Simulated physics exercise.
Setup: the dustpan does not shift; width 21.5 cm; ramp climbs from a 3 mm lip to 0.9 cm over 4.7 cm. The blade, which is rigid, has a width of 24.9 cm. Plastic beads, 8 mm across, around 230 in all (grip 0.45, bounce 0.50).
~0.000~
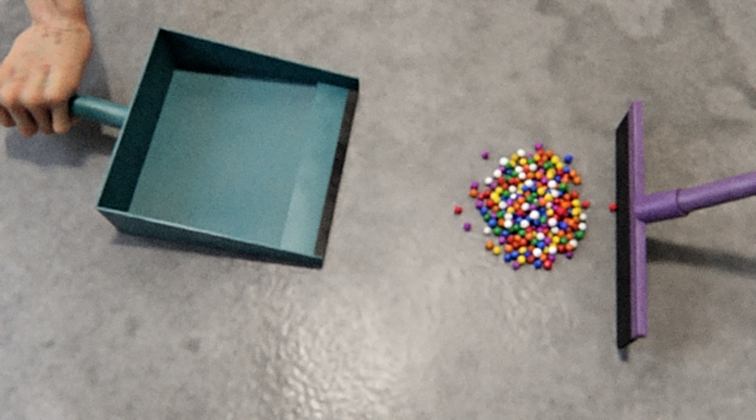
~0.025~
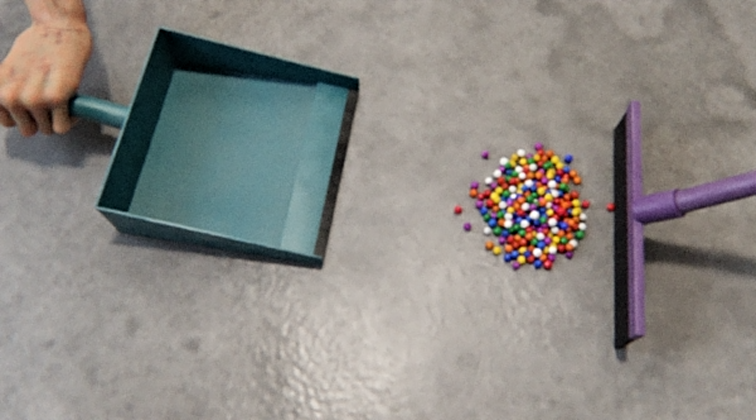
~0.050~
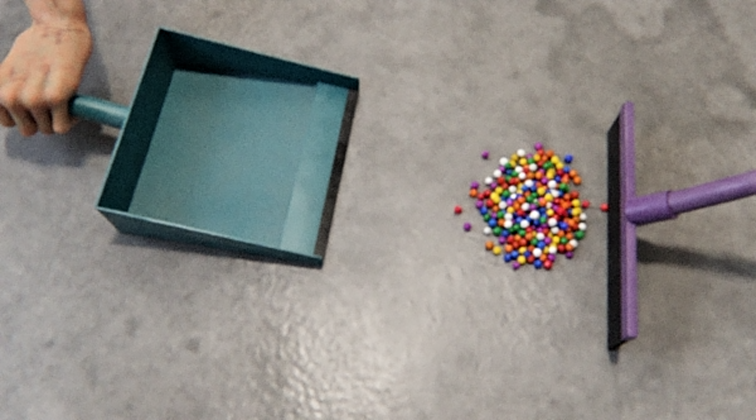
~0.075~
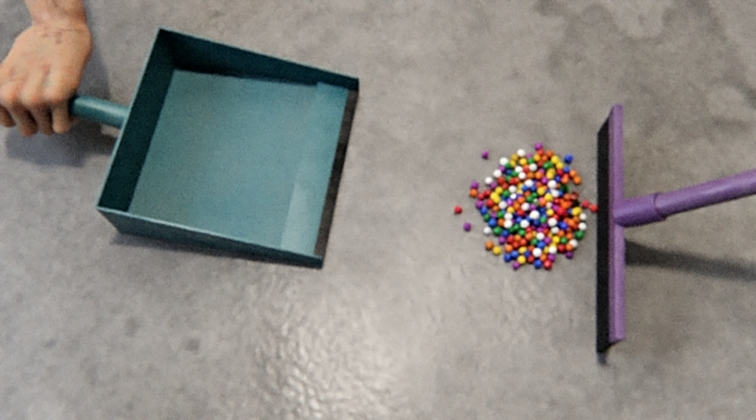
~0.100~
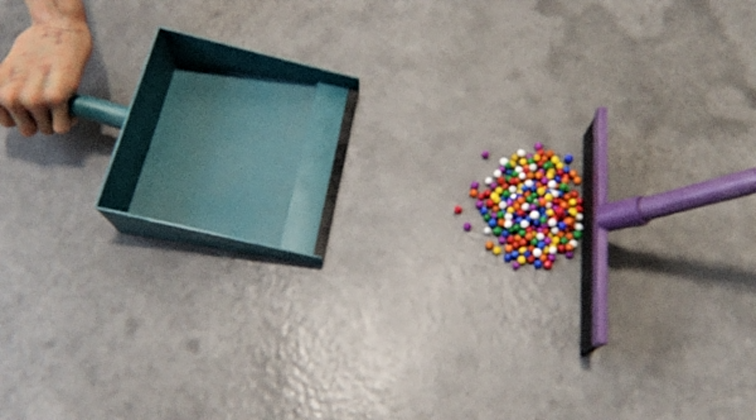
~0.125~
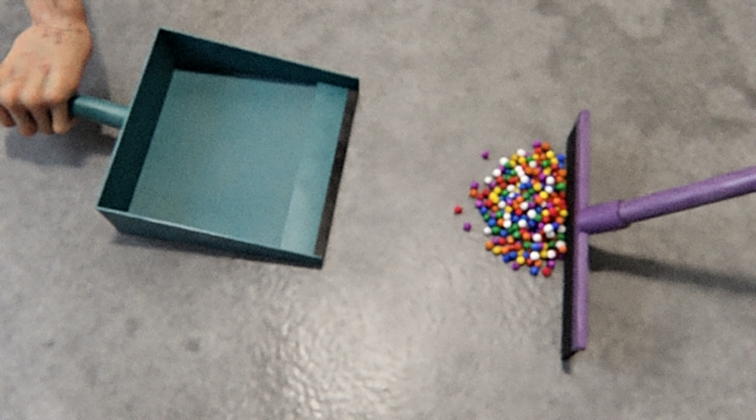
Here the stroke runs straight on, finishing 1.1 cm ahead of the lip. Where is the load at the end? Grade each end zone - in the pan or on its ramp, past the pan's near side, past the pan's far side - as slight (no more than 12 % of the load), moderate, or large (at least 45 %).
Pan - moderate. Near side - moderate. Far side - slight.
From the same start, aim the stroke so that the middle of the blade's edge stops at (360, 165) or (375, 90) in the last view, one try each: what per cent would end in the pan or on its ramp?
Around 60 per cent, and around 40 per cent.
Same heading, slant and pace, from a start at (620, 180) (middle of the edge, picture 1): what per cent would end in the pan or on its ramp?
45 per cent, roughly.
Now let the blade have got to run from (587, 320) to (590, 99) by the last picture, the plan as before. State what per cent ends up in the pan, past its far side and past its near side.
Pan: 60, far side: 5, near side: 10.
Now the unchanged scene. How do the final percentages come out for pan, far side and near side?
The pan ends at 35 per cent, the near side at 30 per cent and the far side at 5 per cent.
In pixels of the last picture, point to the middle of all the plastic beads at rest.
Est. centre at rest: (312, 229) px.
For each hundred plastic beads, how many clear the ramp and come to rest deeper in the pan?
Close to 15 per cent.
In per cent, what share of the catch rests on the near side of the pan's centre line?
Around 90 percent.
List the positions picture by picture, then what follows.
Blade from (638, 333) to (634, 109), moved 0.0 cm, 0 of the pieces shifted so far; middle of the pieces at (536, 205); pan at (228, 155), in the first picture.
Blade from (636, 334) to (632, 109), moved 0.2 cm, 0 of the pieces shifted so far; middle of the pieces at (536, 205), in the second picture.
Blade from (628, 335) to (626, 111), moved 1.0 cm, 1 of the pieces shifted so far; middle of the pieces at (536, 205), in the third picture.
Blade from (616, 338) to (615, 113), moved 2.2 cm, 1 of the pieces shifted so far; middle of the pieces at (536, 205), in the fourth picture.
Blade from (599, 342) to (600, 115), moved 3.8 cm, 7 of the pieces shifted so far; middle of the pieces at (536, 205), in the fifth picture.
Blade from (579, 346) to (582, 119), moved 5.8 cm, 137 of the pieces shifted so far; middle of the pieces at (530, 207); pan at (228, 155). The blade's pace is about 0.77 m/s, heading 21 degrees towards the viewer's side, in the sixth picture.
Then, at 0.29 s, middle of the blade 13 cm from the lip; 0 % over the lip, far side 0 %, near side 10 %.
After 0.41 s, middle of the blade 5 cm from the lip; 0 % over the lip, far side 5 %, near side 20 %.
Then, at 0.65 s, middle of the blade 2 cm from the lip; 40 % over the lip, far side 5 %, near side 30 %.
At rest (1.6 s), pan 35 %, near side 30 %, far side 5 %, in front of the lip or behind the blade 30 %.
